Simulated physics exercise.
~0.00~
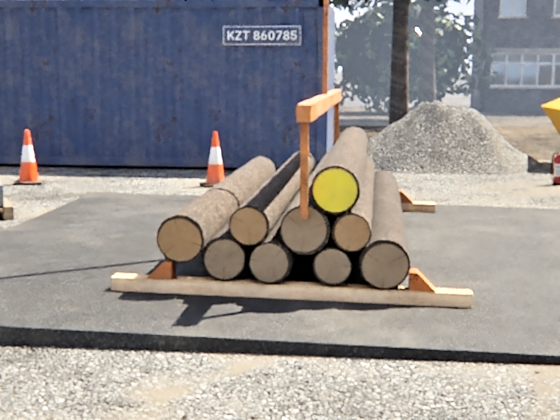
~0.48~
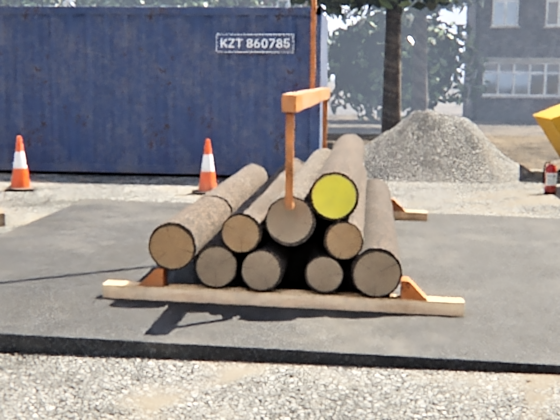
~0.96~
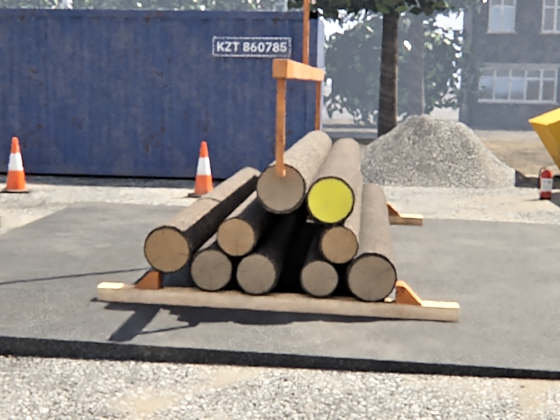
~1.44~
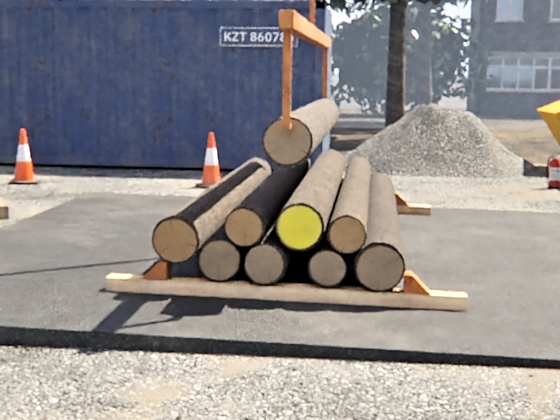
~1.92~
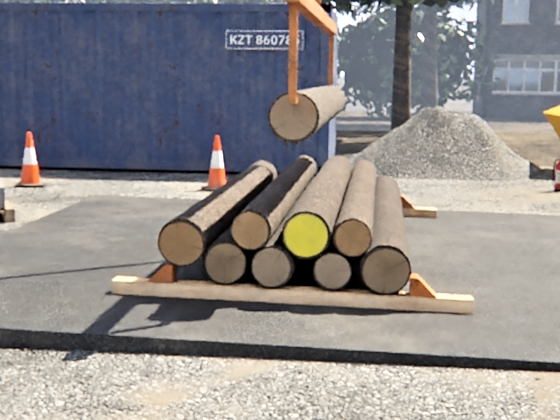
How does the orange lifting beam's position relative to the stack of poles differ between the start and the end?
At the start the orange beam is just above the stack, its hook reaching down to a pole within it. By the end it is much higher, with that pole hanging clear above the others.
Timber poles stacked on bearers, an orange beam lifting one clear and the yellow one slipping down left into the gap.
